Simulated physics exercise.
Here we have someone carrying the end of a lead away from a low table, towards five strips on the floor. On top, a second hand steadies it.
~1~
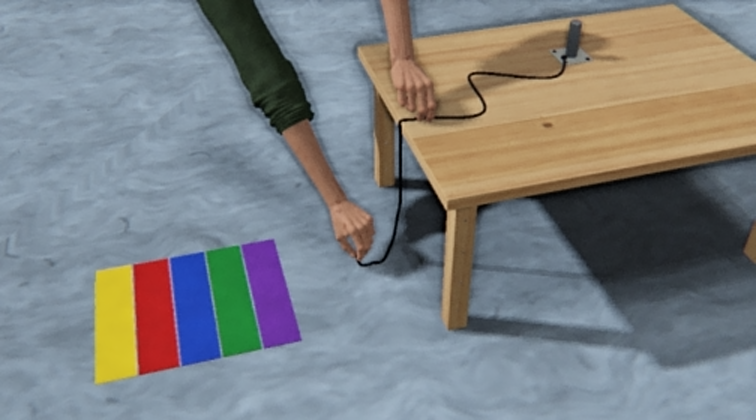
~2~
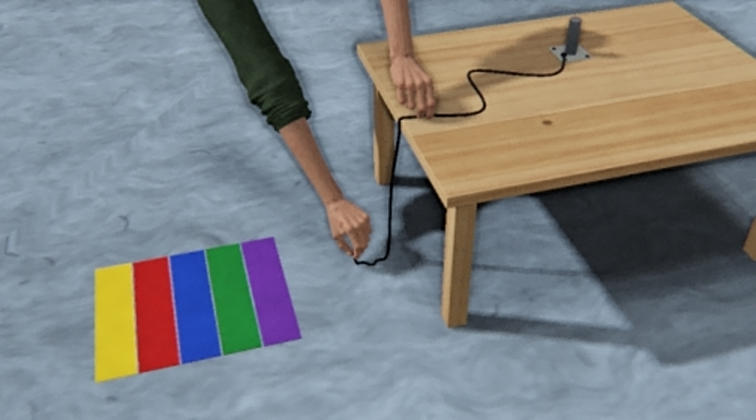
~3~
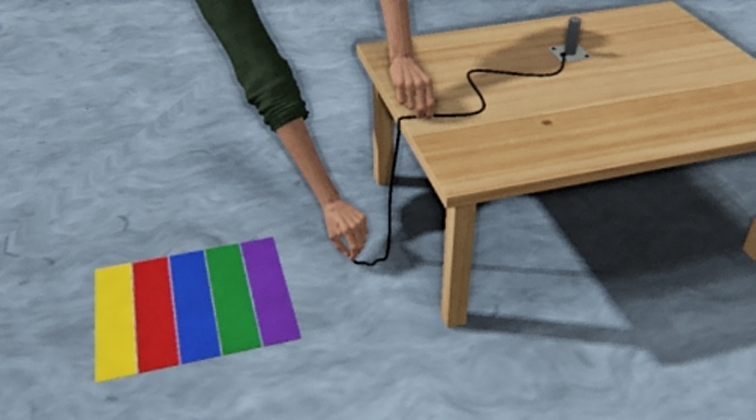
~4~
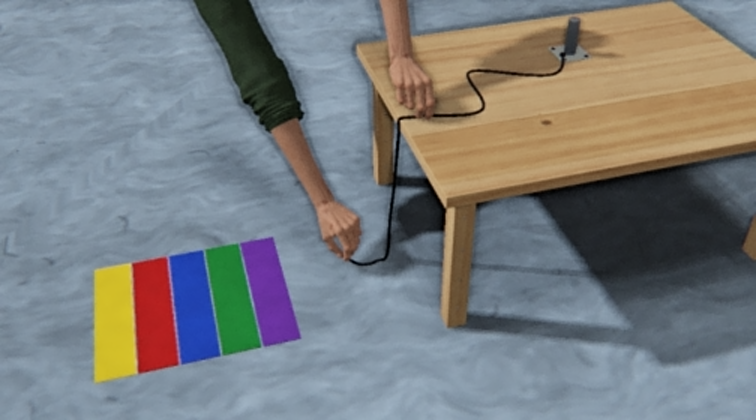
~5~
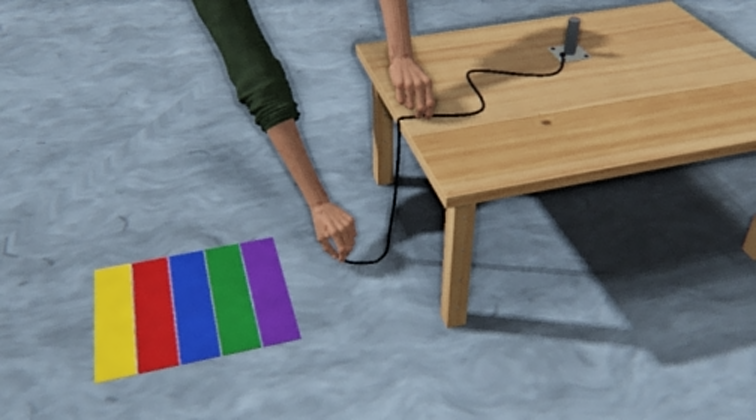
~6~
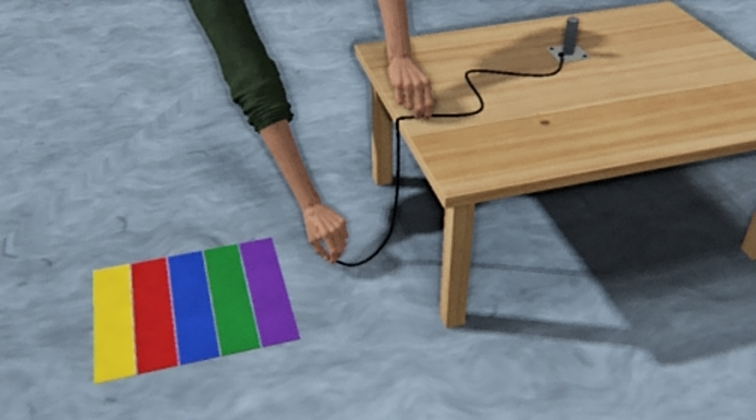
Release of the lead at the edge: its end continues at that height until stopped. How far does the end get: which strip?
As far as the red strip.
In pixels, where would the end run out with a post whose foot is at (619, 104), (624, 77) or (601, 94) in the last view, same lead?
Per try, approx.: (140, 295); (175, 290); (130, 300).
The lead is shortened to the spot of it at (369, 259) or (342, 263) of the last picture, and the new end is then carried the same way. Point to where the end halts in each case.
First try: Near (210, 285). Second try: Near (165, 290).
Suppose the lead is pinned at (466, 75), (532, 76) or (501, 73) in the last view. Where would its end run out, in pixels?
First near (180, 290), then near (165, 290), then near (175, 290).
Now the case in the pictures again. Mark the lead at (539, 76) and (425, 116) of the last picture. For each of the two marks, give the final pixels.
First one close to (513, 68), second close to (341, 145).
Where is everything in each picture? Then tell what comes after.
The first picture shows end (357, 256); purple (278, 324); green (239, 332); blue (199, 340); red (158, 349); yellow (116, 357).
The second picture shows end (354, 255); lead through (561, 71) (488, 71) (484, 103) (417, 117) (393, 177) (389, 242).
The third picture shows end (350, 255).
The fourth picture shows end (344, 256); lead through (560, 71) (488, 71) (484, 103) (417, 117) (395, 176) (389, 242).
The fifth picture shows end (339, 258).
The sixth picture shows end (330, 259); lead through (558, 71) (486, 71) (482, 103) (415, 117) (398, 176) (385, 242).
Soon after, end near (223, 281); over green.
Then, end near (174, 290); over blue.
At full stretch, end near (145, 296); over red. The red one.
